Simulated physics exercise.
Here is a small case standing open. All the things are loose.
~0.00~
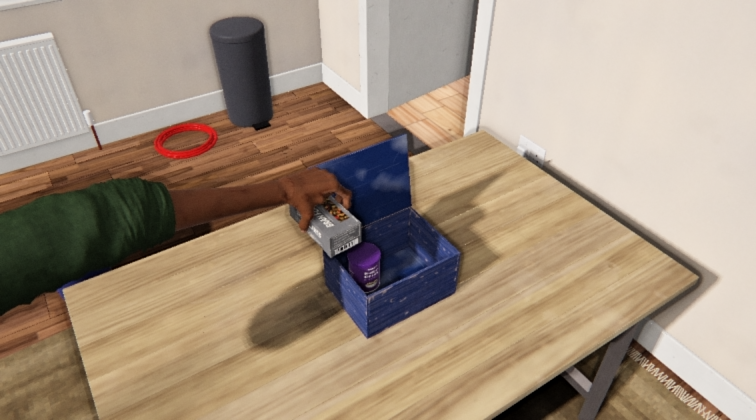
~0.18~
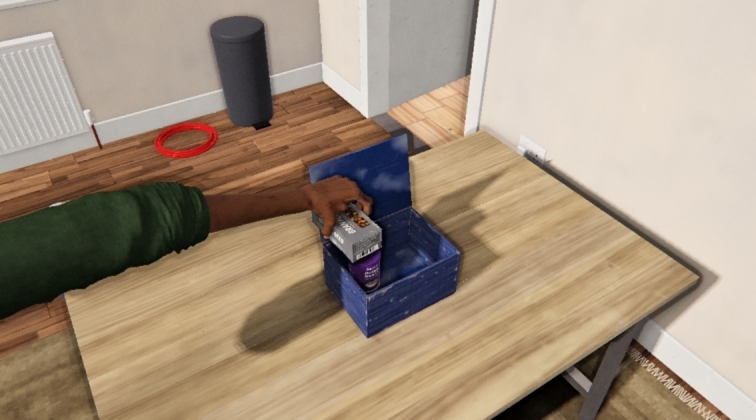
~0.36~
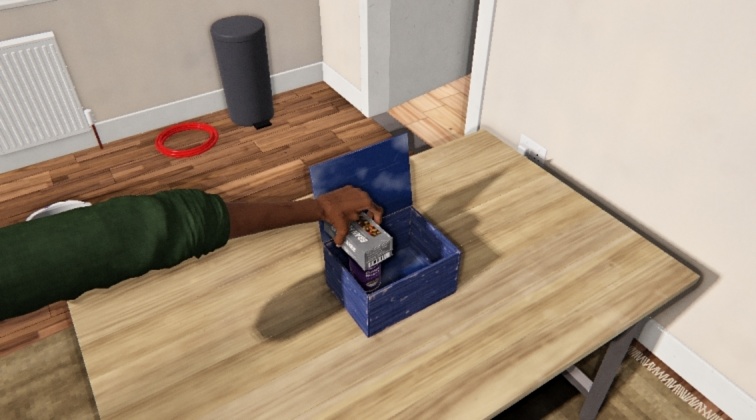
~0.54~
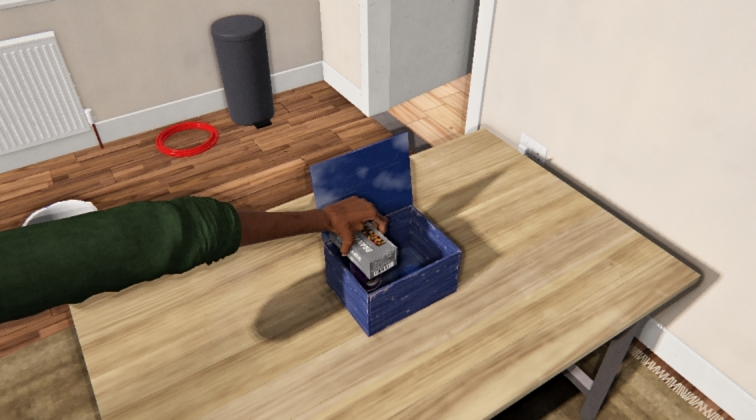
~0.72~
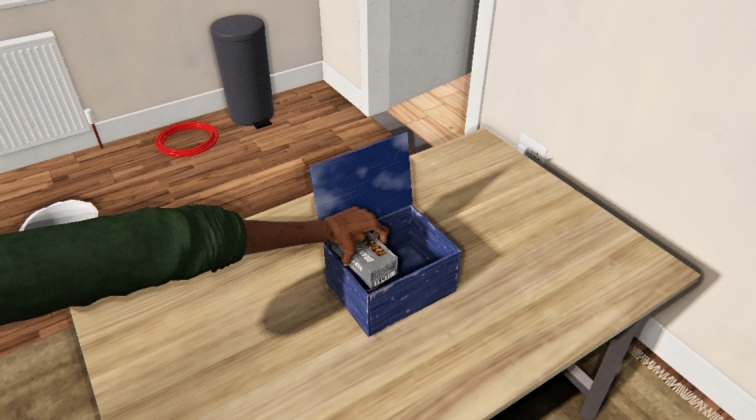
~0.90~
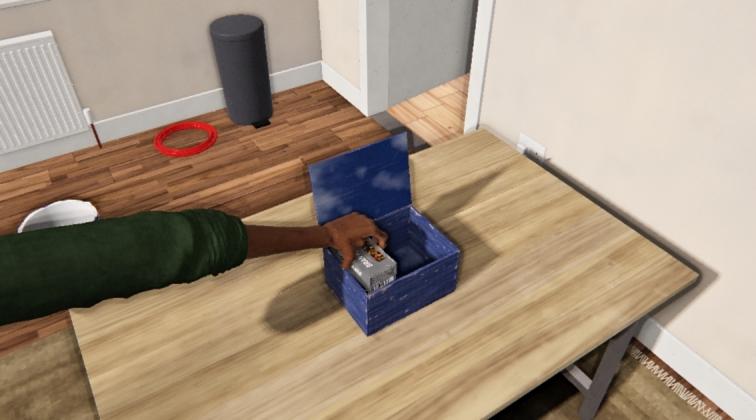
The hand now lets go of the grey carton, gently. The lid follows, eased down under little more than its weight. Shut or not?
As it turns out, it stays ajar.
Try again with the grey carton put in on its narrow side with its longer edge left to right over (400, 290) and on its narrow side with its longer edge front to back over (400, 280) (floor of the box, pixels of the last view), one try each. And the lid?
First, it shuts flat; second, it shuts flat.
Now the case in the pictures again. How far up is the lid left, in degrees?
Some 12° above the rim.
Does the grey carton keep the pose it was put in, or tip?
The grey carton ends up tilted.
After 1.40 s, grey carton on its side near (380, 288).
After 2.20 s, lid 80° above the rim; grey carton on its side near (377, 288).
After 2.50 s, lid 57° above the rim; grey carton on its side near (377, 288).
After 2.80 s, lid 20° above the rim; grey carton on its side near (377, 288).
In the end (3.3 s), lid 12° above the rim; toppled in the box, grey carton; purple tin unmoved. At the end, from the last picture's camera, grey carton near (377, 288).
